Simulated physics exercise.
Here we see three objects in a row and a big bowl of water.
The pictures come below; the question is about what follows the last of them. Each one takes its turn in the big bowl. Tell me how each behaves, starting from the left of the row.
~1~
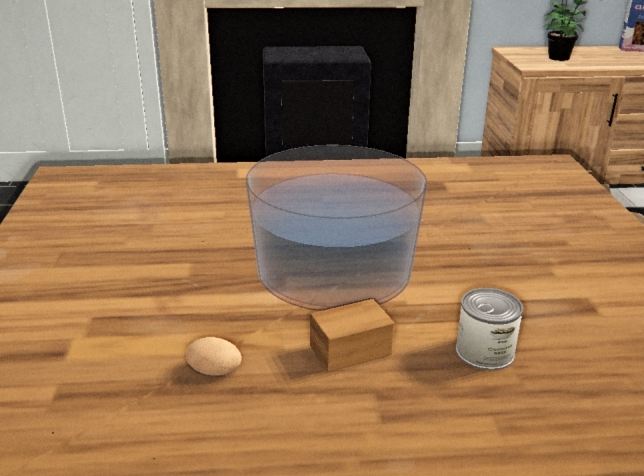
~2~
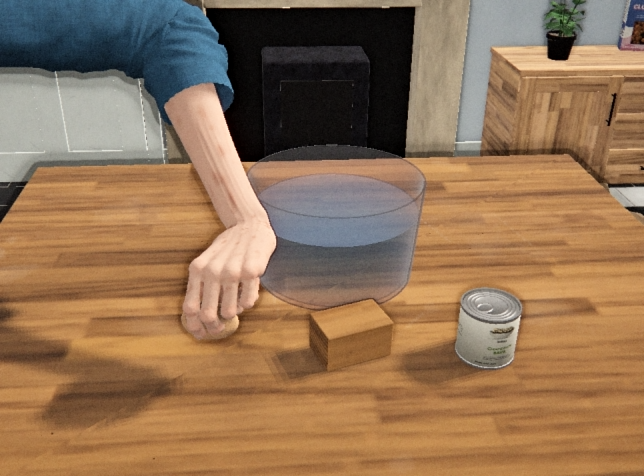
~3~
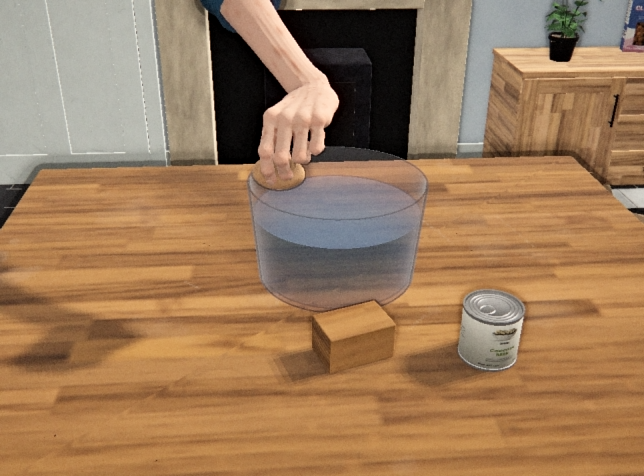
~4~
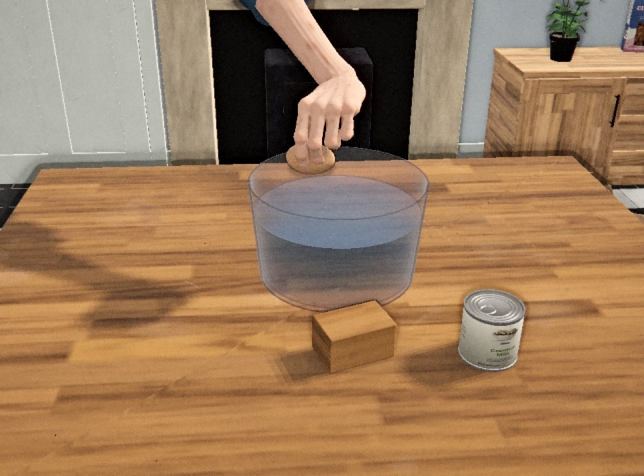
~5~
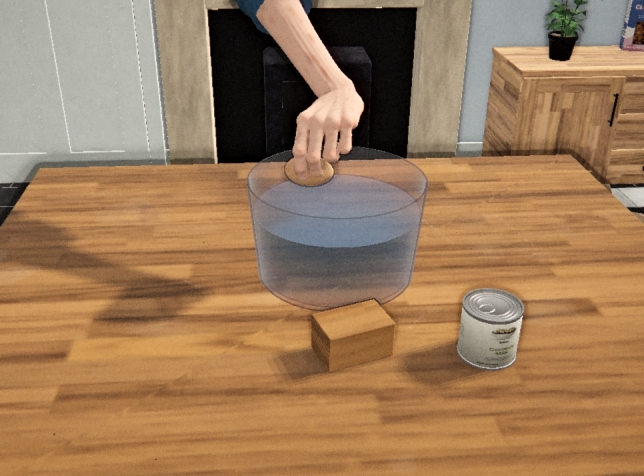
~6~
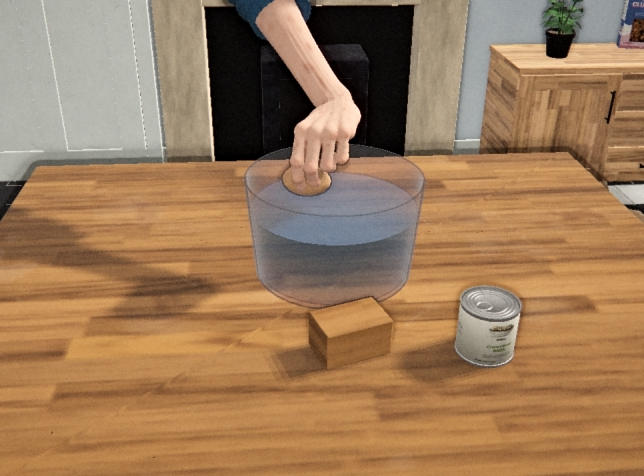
Okay - the left one won't stay up, the middle one won't go under, the right one won't stay up.
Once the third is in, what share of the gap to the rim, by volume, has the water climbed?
Result: 24 %.
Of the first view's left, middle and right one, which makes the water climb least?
My answer: The item at the left end.
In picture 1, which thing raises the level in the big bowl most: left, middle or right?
My answer is the body at the right end.
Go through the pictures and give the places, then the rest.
The first frame shows the row from the left; egg (213, 356); wooden block (351, 334); tin of food (489, 328).
The second frame shows a hand picks up the egg; egg (210, 320); tin of food (488, 328).
In the third frame, it is carried over; egg (279, 173); wooden block (353, 336).
In the fourth frame, it is above the big bowl; egg (310, 158); tin of food (491, 330).
The fifth frame shows it comes down; egg (309, 170); wooden block (352, 335).
In the sixth frame, it is just over the surface; egg (307, 180); wooden block (350, 333); tin of food (488, 326).
A moment on, the egg drops to the bottom.
Further on, the wooden block stays afloat.
When it is over, the tin of food drops to the bottom; afloat, wooden block.
